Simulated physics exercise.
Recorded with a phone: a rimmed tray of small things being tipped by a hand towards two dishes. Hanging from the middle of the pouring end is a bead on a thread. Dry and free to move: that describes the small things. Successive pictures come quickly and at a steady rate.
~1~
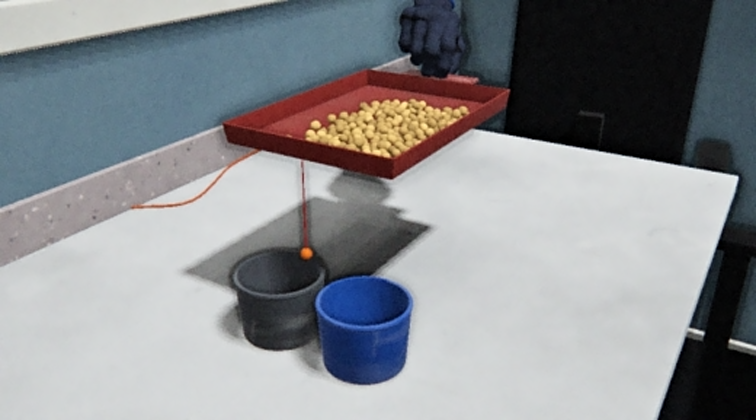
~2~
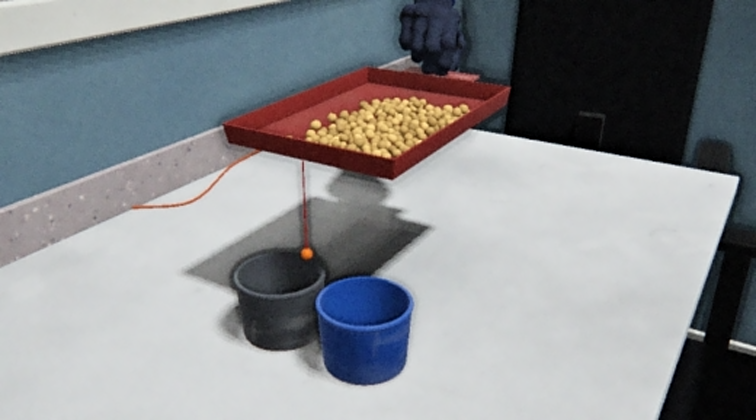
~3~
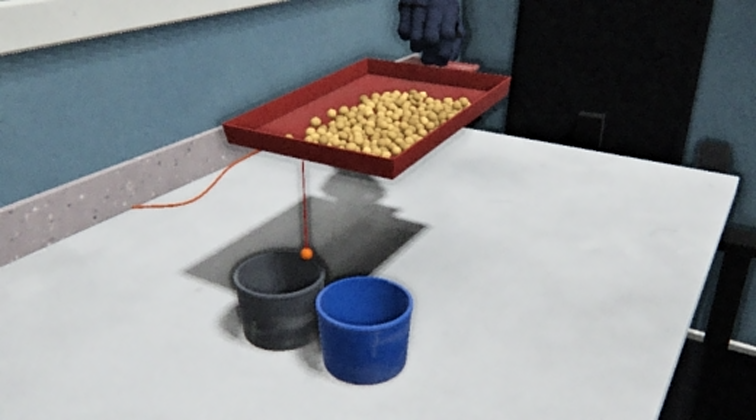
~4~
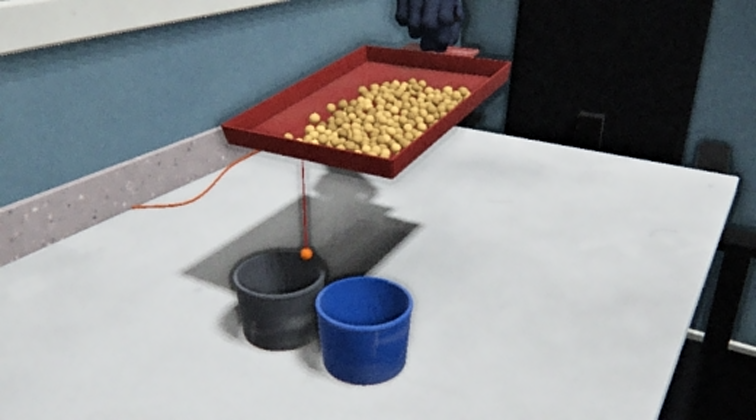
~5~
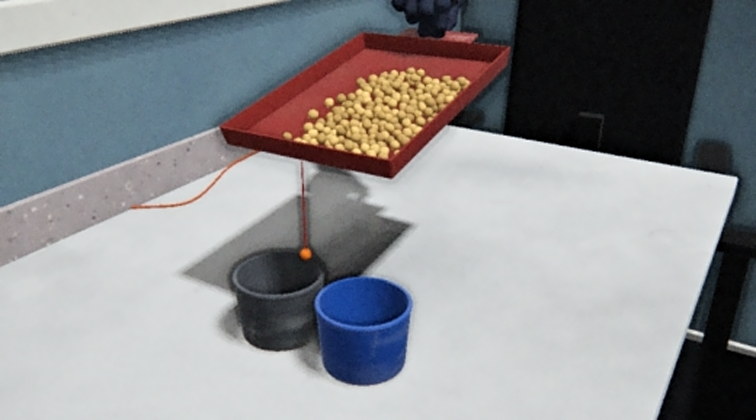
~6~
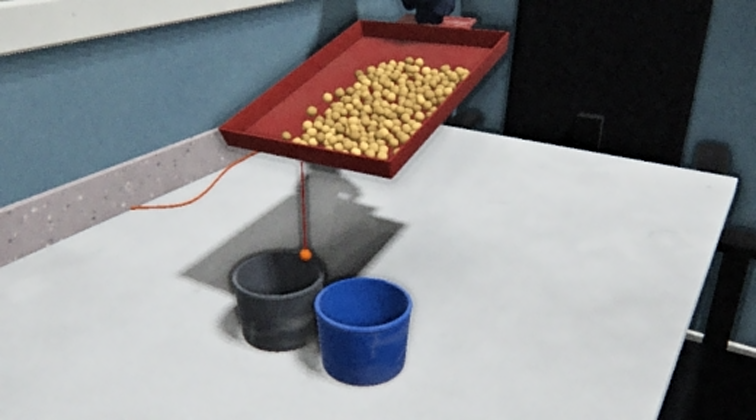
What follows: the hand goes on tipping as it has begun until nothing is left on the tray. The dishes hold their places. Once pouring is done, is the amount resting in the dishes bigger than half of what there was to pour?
No, it is under half.
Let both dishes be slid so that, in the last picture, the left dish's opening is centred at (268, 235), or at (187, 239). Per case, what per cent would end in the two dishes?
Trial 1 near 0 percent, trial 2 near 10 percent.
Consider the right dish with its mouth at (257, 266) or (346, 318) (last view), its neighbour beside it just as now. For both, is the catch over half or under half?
The dishes end up with the lesser share in the first try and the greater share in the second.
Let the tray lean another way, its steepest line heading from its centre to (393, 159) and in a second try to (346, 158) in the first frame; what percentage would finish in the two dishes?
I'd say roughly 50 percent with the first slope, 60 percent with the other.
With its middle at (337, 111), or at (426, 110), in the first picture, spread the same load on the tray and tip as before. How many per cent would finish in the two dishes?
It would be roughly 20 per cent for the first and roughly 30 per cent for the second.
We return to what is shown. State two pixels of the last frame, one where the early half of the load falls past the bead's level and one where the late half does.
Around (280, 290) at first; around (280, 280) after that.
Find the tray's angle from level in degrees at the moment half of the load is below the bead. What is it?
It is at around 110 degrees by then.
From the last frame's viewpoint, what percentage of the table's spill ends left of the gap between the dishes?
It comes to 90 per cent or so.
Just after the last frame, tray tipped steeply; almost all on the tray; just a few in the air.
A moment on, tray tipped right over; almost all on the tray; just a few in the right dish; just a few in the left dish; just a few outside both; just a few in the air.
Further on, tray tipped past a quarter turn; about a tenth in the right dish; roughly a quarter in the left dish; the larger part outside both; just a few in the air.
When it is over, tray tipped past a quarter turn; about a tenth in the right dish; roughly a quarter in the left dish; the larger part outside both.
